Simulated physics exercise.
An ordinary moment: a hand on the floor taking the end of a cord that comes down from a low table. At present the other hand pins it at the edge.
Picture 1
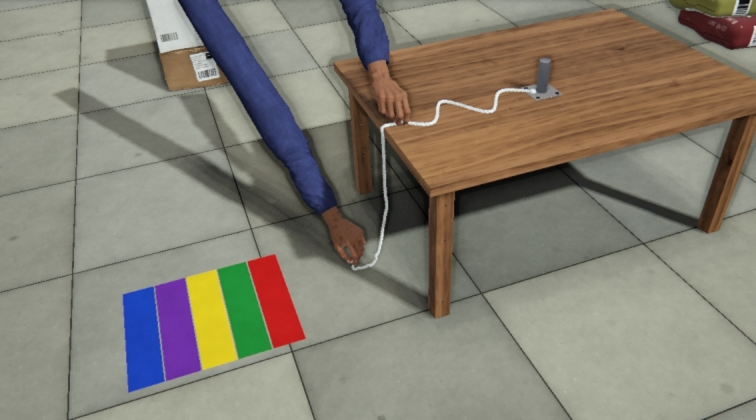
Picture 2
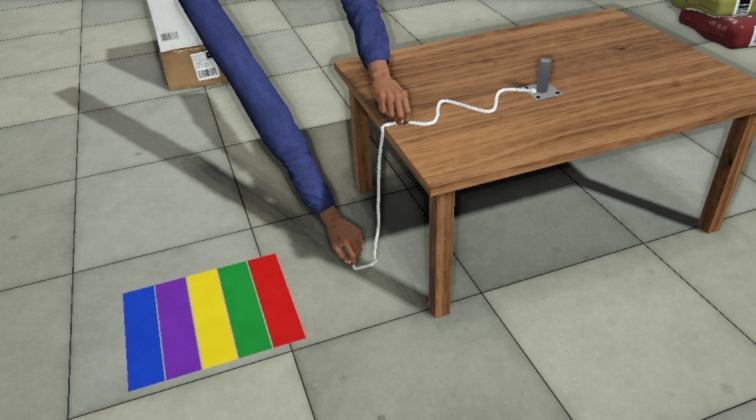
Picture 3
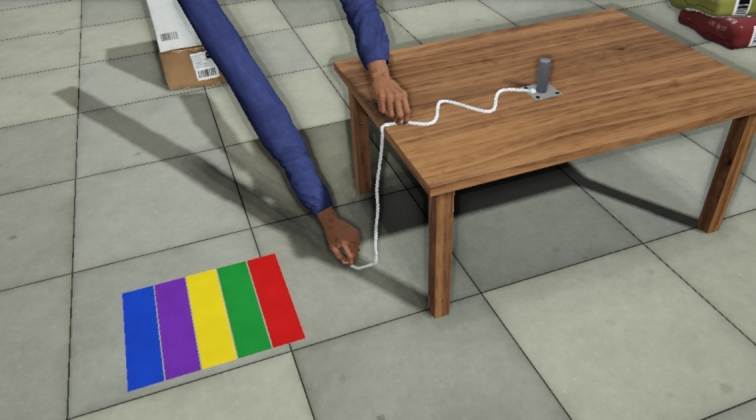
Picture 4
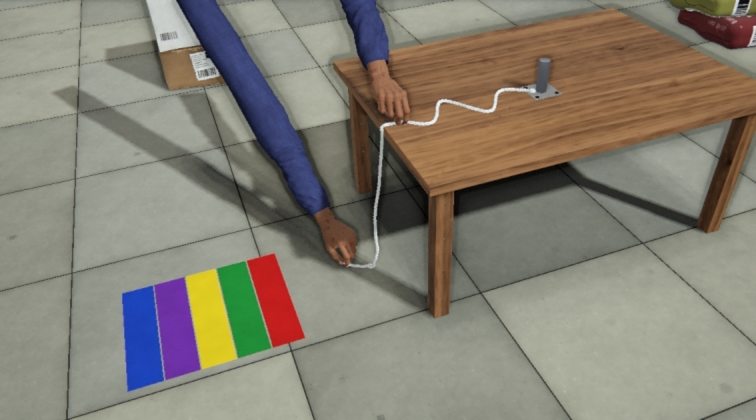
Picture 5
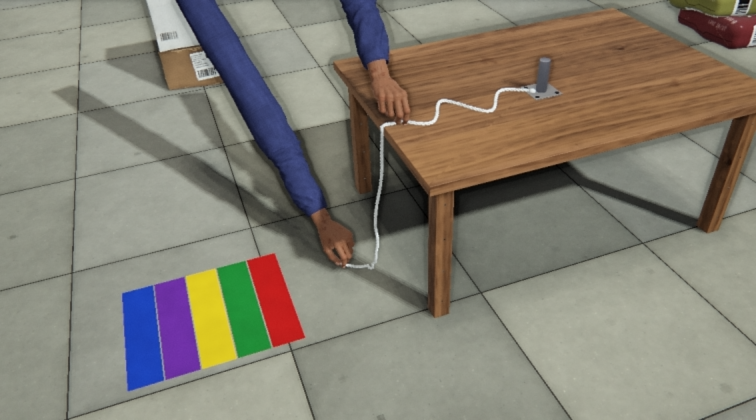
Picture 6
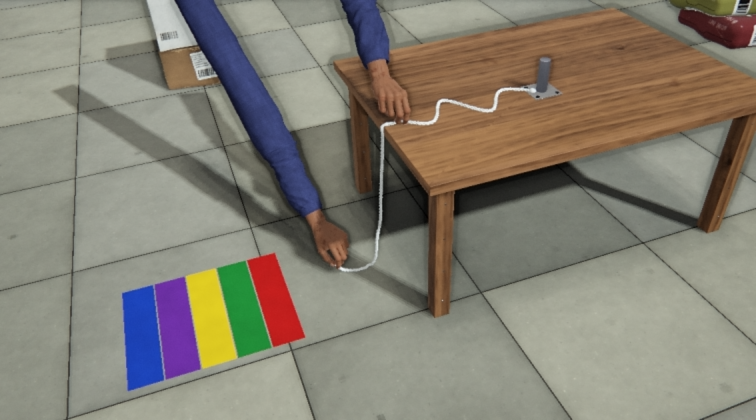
A hand near the floor drew the end of a white cord slightly left toward the coloured stripes, while the other hand stayed pressing the cord at the wooden table's edge.
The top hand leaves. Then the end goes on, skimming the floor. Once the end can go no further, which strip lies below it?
The purple strip lies below it.
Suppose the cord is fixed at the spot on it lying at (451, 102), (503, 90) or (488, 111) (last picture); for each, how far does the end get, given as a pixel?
Try one gives (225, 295), try two (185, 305), and try three (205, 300).
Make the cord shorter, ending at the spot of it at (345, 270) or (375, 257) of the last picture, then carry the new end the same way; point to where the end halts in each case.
About (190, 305) and (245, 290).
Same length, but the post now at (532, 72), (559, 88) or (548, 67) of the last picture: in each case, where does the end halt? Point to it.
You'd find it around (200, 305), then (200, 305), and finally (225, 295).
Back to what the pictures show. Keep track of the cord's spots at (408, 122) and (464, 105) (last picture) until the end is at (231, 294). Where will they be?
They end up close to (375, 163) and (435, 112).
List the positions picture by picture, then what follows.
End (352, 262); red (284, 326); green (251, 336); yellow (216, 346); purple (181, 357); blue (145, 367), in the first frame.
End (350, 262); cord through (503, 91) (472, 108) (436, 120) (382, 140) (378, 198) (374, 253), in the second frame.
End (348, 263), in the third frame.
End (345, 263); cord through (502, 90) (471, 108) (435, 120) (382, 140) (377, 199) (377, 252), in the fourth frame.
End (341, 264), in the fifth frame.
End (336, 265); cord through (502, 90) (471, 108) (435, 120) (383, 139) (381, 197) (376, 253), in the sixth frame.
Early on, end near (231, 294); over green.
Midway, end near (195, 304); over yellow.
At the end of the slack, end near (175, 310); over purple. The end stops over the purple strip.
